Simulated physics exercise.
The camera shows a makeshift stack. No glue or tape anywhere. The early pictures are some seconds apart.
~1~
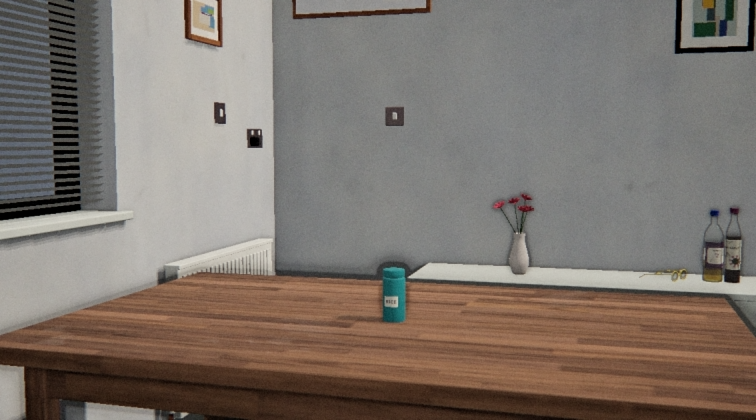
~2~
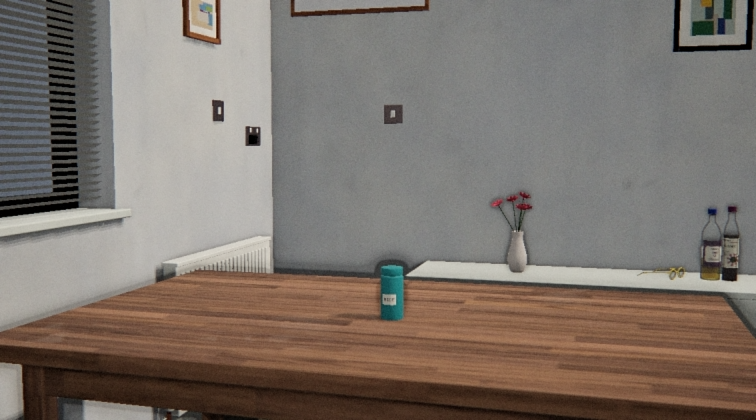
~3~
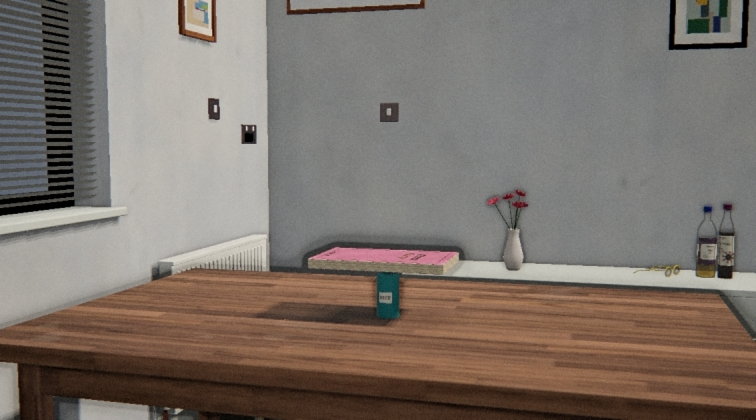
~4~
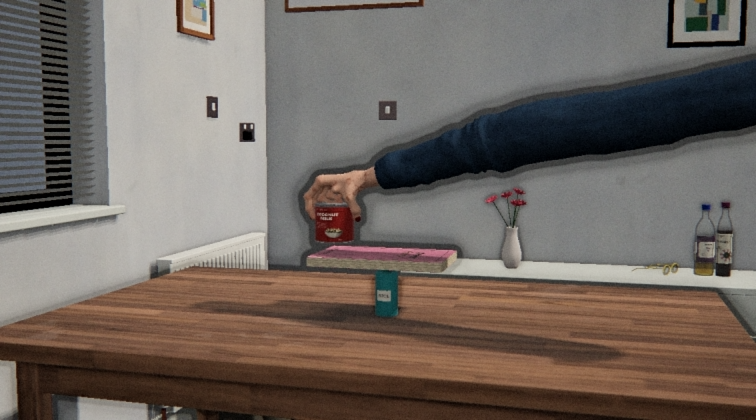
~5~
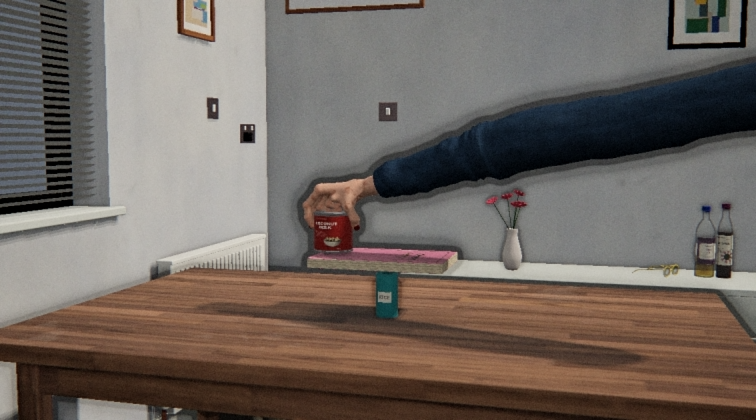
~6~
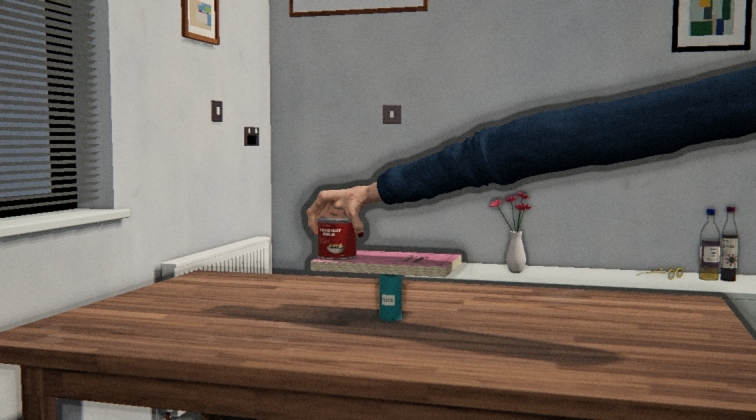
At first, a turquoise shaker stands alone on a wooden table, and then a pink slab appears balanced on top of it. A hand in a dark blue sleeve, reaching in from the right, lowers a red tin onto the slab's left end and keeps holding it.
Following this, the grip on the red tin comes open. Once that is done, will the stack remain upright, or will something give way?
My guess is the stack will not be secure.
Then, 0.50 s on from there, red tin now fallen; pink book turned 43° from how it was put; turquoise shaker shifted a little.
Then, 0.60 s on from there, pink book now fallen; turquoise shaker shifted about its own width.
Then, 0.80 s on from there, turquoise shaker shifted well along.
In the end, fallen, pink book and red tin; moved from the start, turquoise shaker. The stack gives way.
